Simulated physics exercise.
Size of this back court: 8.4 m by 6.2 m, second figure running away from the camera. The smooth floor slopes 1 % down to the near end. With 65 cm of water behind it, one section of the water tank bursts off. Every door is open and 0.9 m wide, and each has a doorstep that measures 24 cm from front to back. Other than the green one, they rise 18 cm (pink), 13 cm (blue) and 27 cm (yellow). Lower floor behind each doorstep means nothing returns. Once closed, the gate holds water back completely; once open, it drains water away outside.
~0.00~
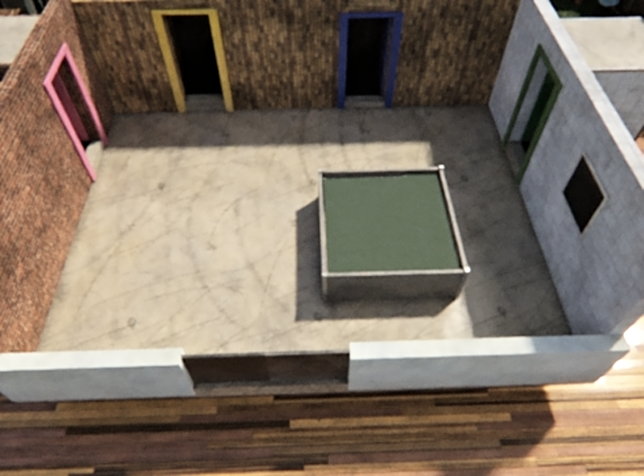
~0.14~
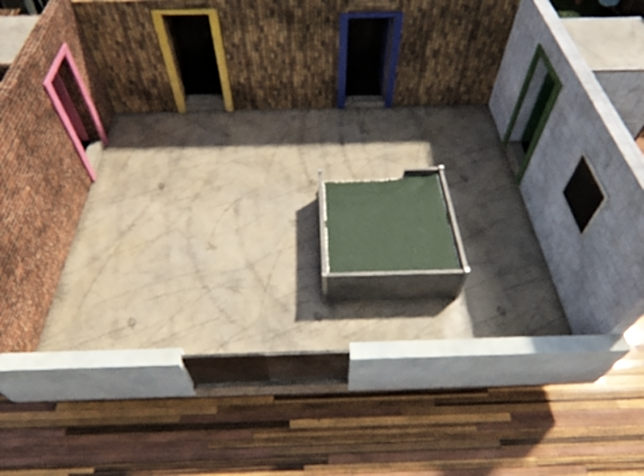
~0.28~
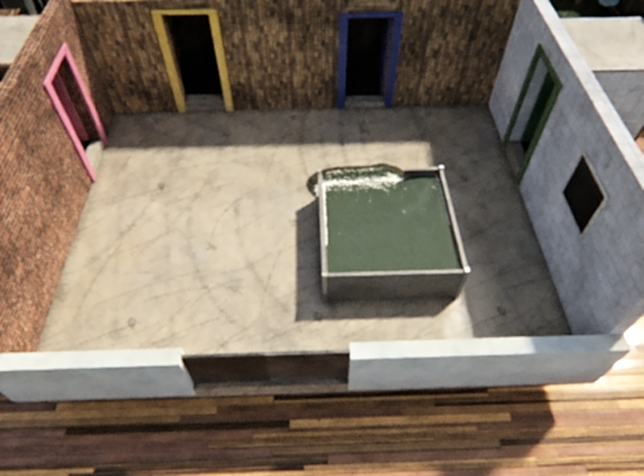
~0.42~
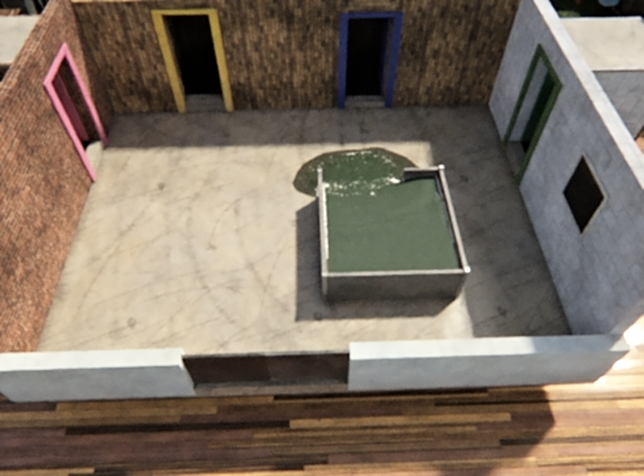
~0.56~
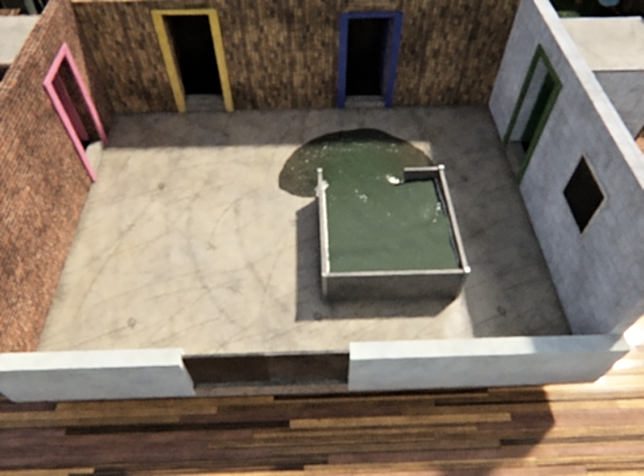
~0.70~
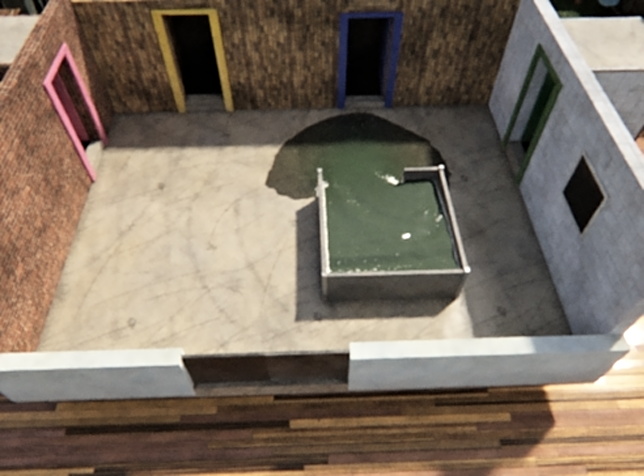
The clip shows a walled court with coloured doorways and a tank of still, dark green water; part of the tank's far side opens, and water pours out, spreading across the pale floor behind it in a widening pool.
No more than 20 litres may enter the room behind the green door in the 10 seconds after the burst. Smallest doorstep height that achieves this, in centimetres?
5.5 cm.
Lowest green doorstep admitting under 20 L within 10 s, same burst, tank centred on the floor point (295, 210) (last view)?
Then roughly 9.0 cm.
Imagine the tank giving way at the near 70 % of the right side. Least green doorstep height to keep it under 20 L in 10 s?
At least roughly 5.5 centimetres tall.
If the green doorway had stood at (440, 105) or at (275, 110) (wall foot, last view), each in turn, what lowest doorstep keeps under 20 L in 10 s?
About 9.5 cm for the first and 18 cm for the second.
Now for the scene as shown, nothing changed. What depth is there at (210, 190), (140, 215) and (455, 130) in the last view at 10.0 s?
Close to 2, 5 and 6 cm, one after the other.
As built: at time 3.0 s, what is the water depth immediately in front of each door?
In cm - pink: 3, blue: 25, yellow: 12, green: 4.
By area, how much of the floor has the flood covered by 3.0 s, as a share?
Approximately 35 % of it.
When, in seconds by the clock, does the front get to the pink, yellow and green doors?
Arrives: Pink 3.0 s / yellow 1.8 s / green 3.0 s.
After 1.4 s water covers 20 % of the floor, deepest (34 cm) near (341, 109); it has not reached the green door.
After 3.0 s water covers 35 % of the floor, deepest (28 cm) near (116, 115); 4 cm at the green door, 0 litres in over its 25 cm doorstep.
After 10.0 s water covers 95 % of the floor, deepest (13 cm) near (29, 379); 6 cm at the green door, 0 litres in over its 25 cm doorstep.
At the green door as built, the water arrived by 3.0 s and peaked near 10 cm at 5.2 s.
Run again over the same 10 s with other heights there, 27 litres in over 5 cm, 13 litres over 6.5 cm. The limit of 20 litres is kept from about 5.5 cm up.
